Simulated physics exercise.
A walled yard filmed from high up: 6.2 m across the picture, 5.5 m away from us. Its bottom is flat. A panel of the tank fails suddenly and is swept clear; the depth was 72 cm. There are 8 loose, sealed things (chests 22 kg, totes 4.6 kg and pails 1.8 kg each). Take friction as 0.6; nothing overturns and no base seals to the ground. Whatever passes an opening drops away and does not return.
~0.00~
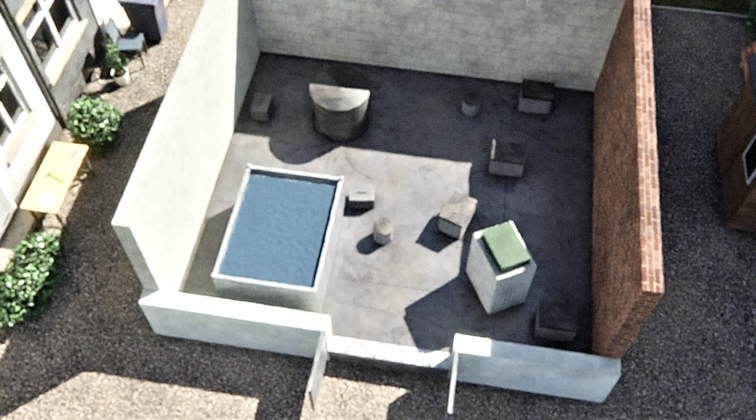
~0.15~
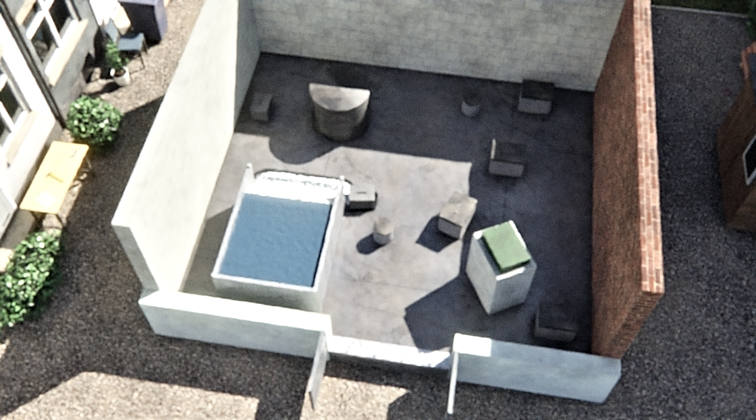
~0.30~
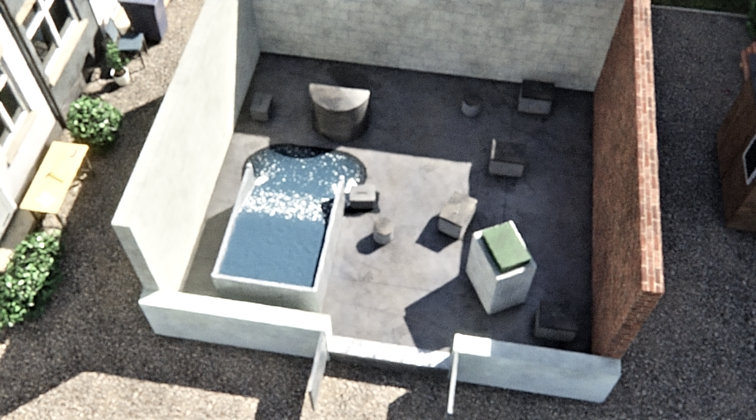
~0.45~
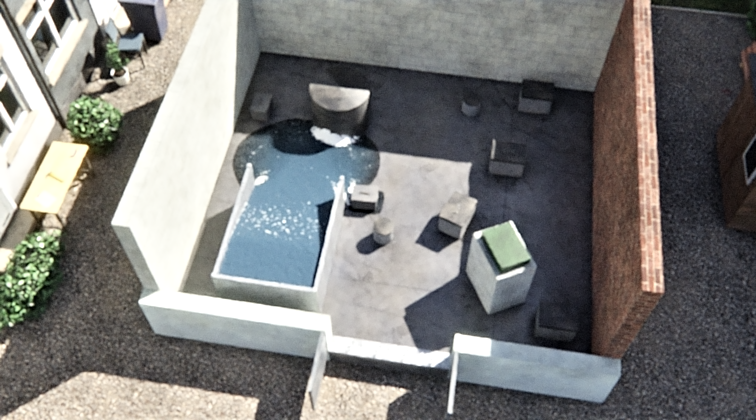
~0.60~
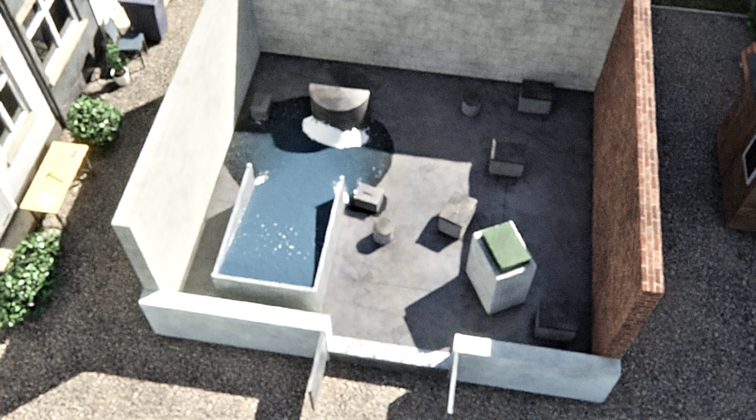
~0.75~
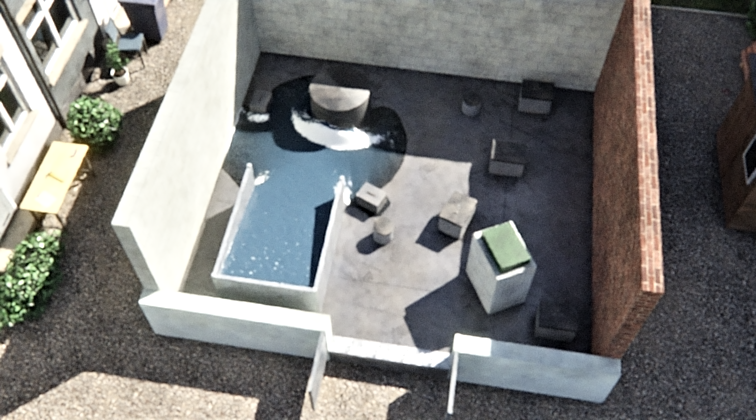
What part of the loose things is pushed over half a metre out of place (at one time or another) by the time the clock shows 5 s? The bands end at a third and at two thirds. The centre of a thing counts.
That comes to from one to two thirds.
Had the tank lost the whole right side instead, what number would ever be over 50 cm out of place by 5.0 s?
In that case 7 of them.
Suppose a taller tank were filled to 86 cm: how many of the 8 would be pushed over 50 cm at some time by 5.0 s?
In that case 4 of them.
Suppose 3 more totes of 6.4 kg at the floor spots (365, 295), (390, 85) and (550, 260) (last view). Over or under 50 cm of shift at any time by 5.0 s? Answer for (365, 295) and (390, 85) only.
In that order: Under, more.
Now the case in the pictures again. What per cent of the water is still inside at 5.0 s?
About 100 per cent.
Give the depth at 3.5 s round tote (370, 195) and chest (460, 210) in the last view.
About 1 and 2 cm.
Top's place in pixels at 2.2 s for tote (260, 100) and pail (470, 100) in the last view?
Near (310, 47) and (517, 73).
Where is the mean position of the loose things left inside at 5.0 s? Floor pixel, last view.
Near (498, 196).
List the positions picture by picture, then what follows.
In the first picture, a tote at (362, 193), on the bottom; a tote at (261, 102), on the bottom; 2.8 m2 under water; 0 of 8 have shifted.
In the second picture, a tote at (362, 193) rests on the ground; a tote at (261, 102) rests on the ground; 3.6 m2 under water; 0 of 8 have shifted.
In the third picture, a tote at (362, 193) rests on the ground; a tote at (261, 102) rests on the ground; 4.8 m2 under water; 0 of 8 have shifted.
In the fourth picture, a tote at (365, 193) rests on the ground, 5 cm from its start; a tote at (261, 102), on the bottom; 5.9 m2 under water; 1 of 8 have shifted.
In the fifth picture, a tote at (369, 194), on the bottom, 11 cm from its start; a tote at (261, 102) rests on the ground; 7.0 m2 under water; 1 of 8 have shifted.
In the sixth picture, a tote at (372, 194) rests on the ground, 16 cm from its start; a tote at (261, 99), on the bottom, 8 cm from its start; water covers 8.0 m2; 2 of 8 have shifted.
After 1.1 s 1 of 8 are over 50 cm from their spots; 0 afloat.
After 2.2 s 2 of 8 are over 50 cm from their spots; 2 afloat.
After 3.5 s 3 of 8 are over 50 cm from their spots; 3 afloat.
After 5.0 s 3 of 8 are over 50 cm from their spots, and 3 have been at some point; 3 afloat.
